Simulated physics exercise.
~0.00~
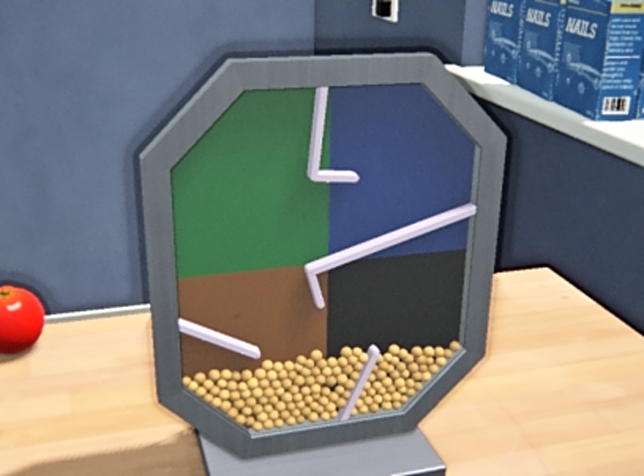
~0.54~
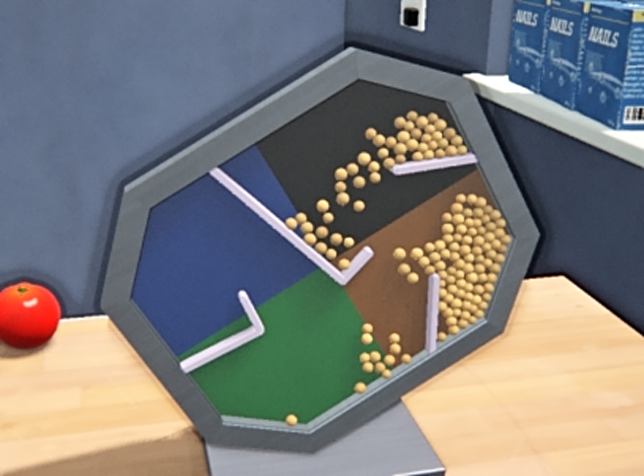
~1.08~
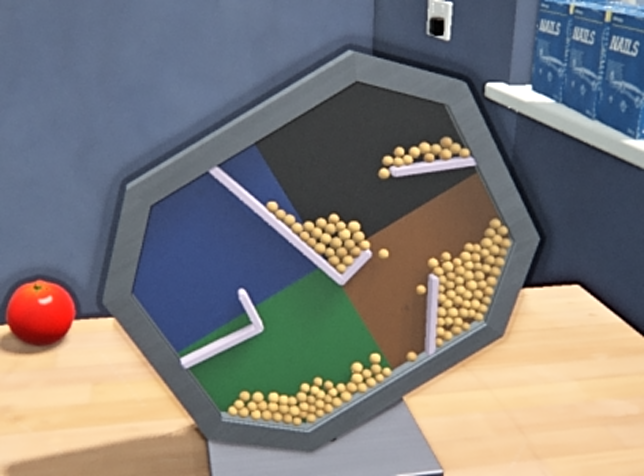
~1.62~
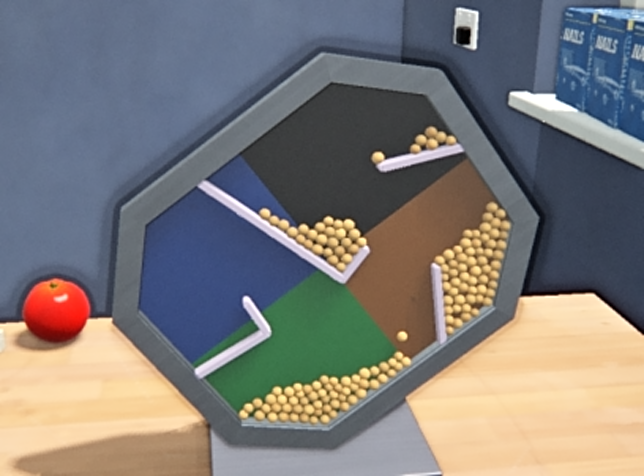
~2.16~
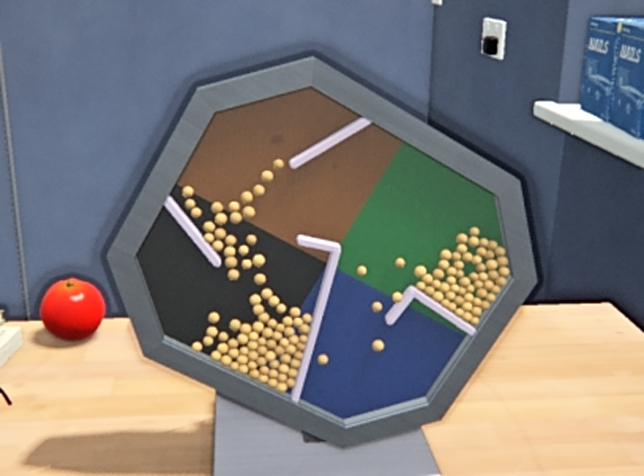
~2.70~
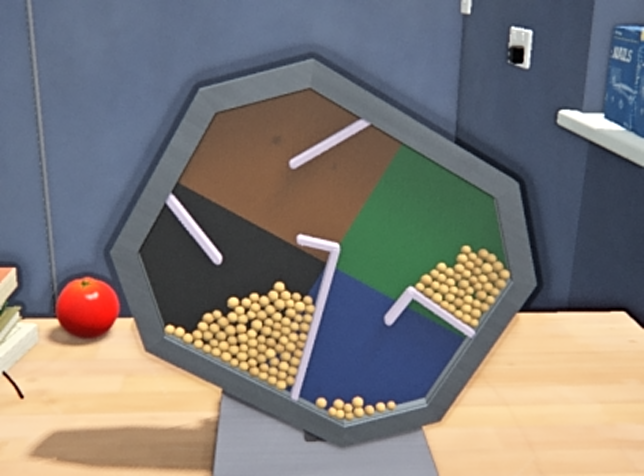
On a wooden worktop beside a red apple, a grey-framed box of beads turned anticlockwise, paused while beads spilled over its ledges, then turned anticlockwise again, and the beads settled in the black, green and blue quarters, leaving the brown one empty.
